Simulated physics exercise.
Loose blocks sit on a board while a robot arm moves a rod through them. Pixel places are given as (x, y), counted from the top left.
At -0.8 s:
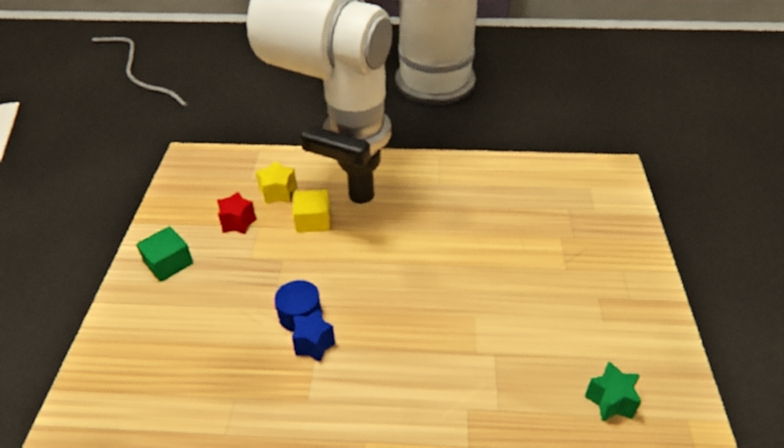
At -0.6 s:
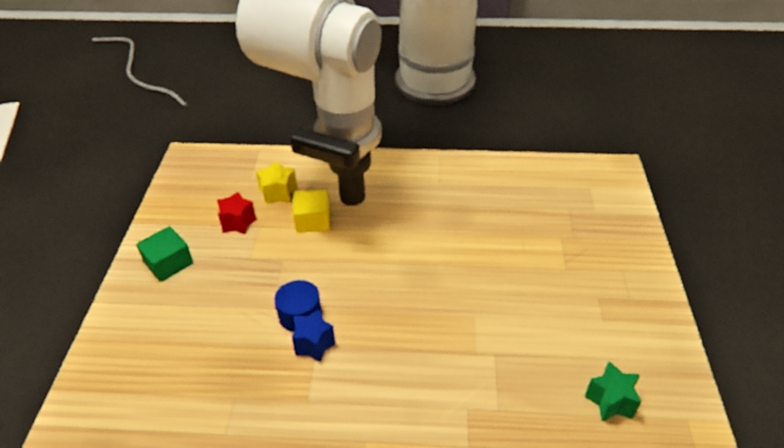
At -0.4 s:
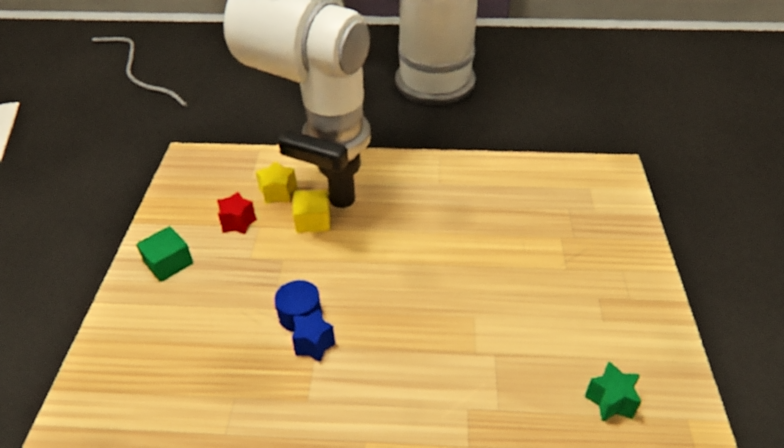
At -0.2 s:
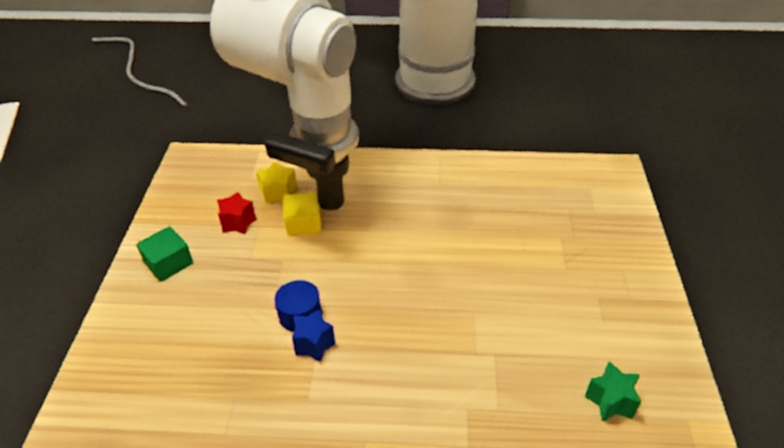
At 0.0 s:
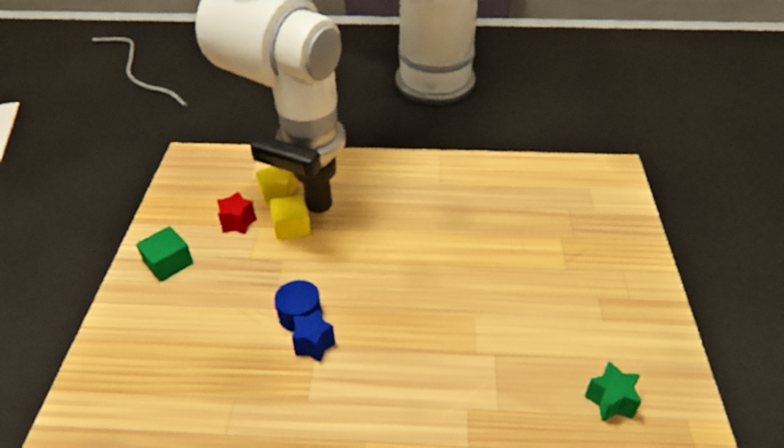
Robot arm moving a black rod left across a wooden board, nudging a yellow cube slightly left among colourful blocks.
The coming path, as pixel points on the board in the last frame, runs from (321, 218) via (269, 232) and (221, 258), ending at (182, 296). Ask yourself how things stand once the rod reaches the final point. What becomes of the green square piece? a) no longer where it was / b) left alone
a (no longer where it was)
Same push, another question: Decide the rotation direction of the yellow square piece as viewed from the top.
My answer: Clockwise.
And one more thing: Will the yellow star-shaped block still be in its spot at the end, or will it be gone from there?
At the end, its place is the same.
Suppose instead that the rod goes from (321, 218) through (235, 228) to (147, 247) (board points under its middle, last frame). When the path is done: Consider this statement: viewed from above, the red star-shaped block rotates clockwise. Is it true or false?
True - the claim holds.
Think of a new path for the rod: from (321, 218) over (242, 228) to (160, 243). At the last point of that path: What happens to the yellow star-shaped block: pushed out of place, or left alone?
By then it is still where it was.
What follows on the original path. One third of the way, rod (265, 219); red star-shaped block (224, 205), turned 35° clockwise; yellow square piece (236, 226), turned 20° anticlockwise.
Two thirds of the way, rod (217, 245); green square piece (141, 250), turned 30° clockwise; red star-shaped block (224, 205), turned 35° clockwise; yellow square piece (185, 253), turned 20° anticlockwise.
At the end, rod (177, 283); green square piece (119, 254), turned 75° clockwise; red star-shaped block (224, 205), turned 35° clockwise; yellow star-shaped block not moved; yellow square piece (137, 282), turned 25° clockwise.
